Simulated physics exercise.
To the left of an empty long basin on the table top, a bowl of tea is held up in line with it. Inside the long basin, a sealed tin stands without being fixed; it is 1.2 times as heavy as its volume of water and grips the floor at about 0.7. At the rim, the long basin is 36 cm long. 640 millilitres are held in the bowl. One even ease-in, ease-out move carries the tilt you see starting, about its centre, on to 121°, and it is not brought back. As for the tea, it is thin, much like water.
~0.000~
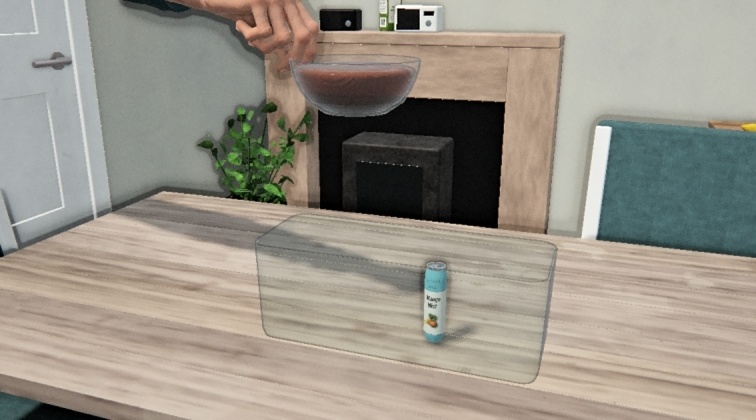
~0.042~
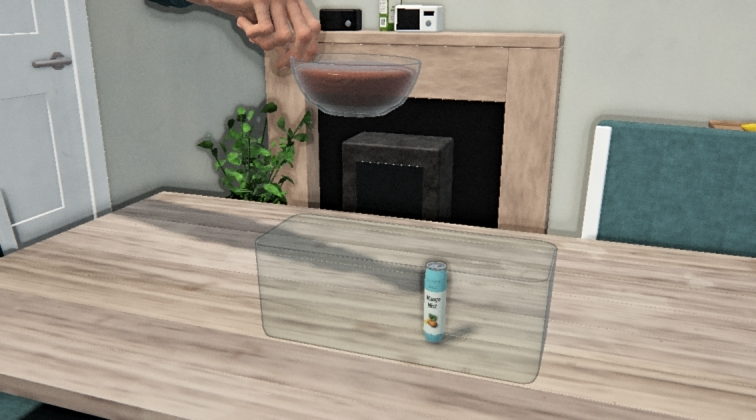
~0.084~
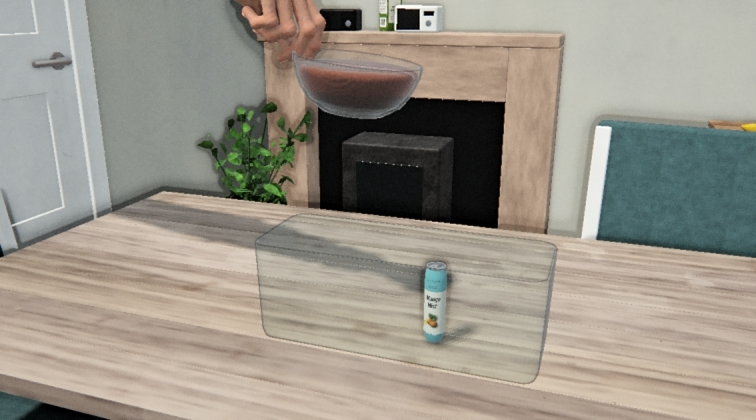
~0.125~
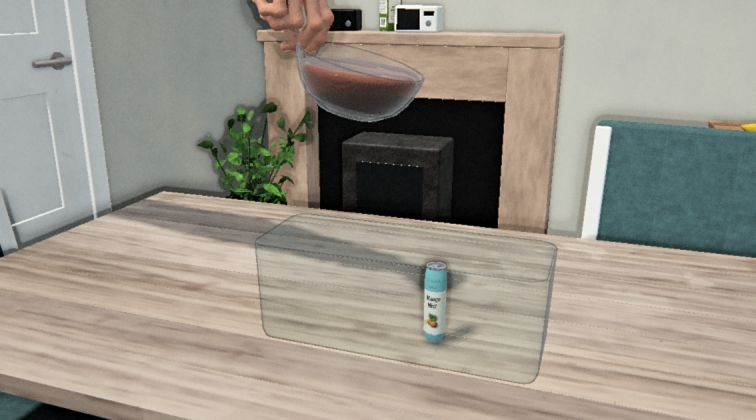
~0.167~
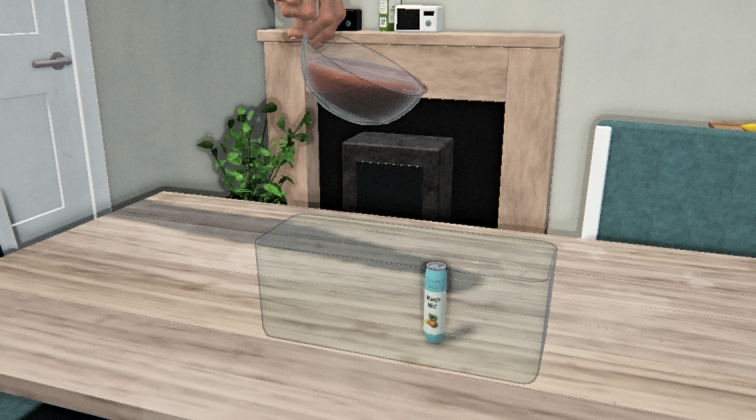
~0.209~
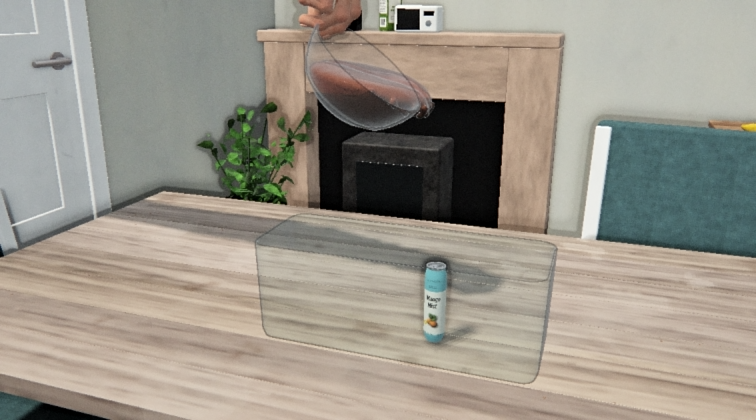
A hand holds a clear bowl of reddish-brown tea above a wooden table, where a small blue tin stands by a long, transparent basin. The bowl starts almost level, then tilts steadily further down to the right, and the tea shifts toward its lower edge until a little passes over the rim.
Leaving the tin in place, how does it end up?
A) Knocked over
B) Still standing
Still standing (B).
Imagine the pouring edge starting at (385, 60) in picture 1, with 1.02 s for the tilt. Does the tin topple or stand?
It does not tip.
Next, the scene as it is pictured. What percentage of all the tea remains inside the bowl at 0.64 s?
About 0 per cent.
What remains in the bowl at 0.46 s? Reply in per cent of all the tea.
At that time about 0 in a hundred parts are still held.
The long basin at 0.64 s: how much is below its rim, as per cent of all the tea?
86 per cent or thereabouts.
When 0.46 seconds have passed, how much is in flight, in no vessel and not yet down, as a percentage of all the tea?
46 per cent.
By 0.46 s the tilt is 115° and 0 per cent is still to pour; the tin stands where it began.
By 0.64 s the tilt is 121° and 0 per cent is still to pour; the tin stands where it began.
By 0.82 s the tilt is 121° and 0 per cent is still to pour; the tin stands where it began.
By 1.03 s the tilt is 121° and 0 per cent is still to pour; the tin stands where it began.
At rest the tin stands where it began.
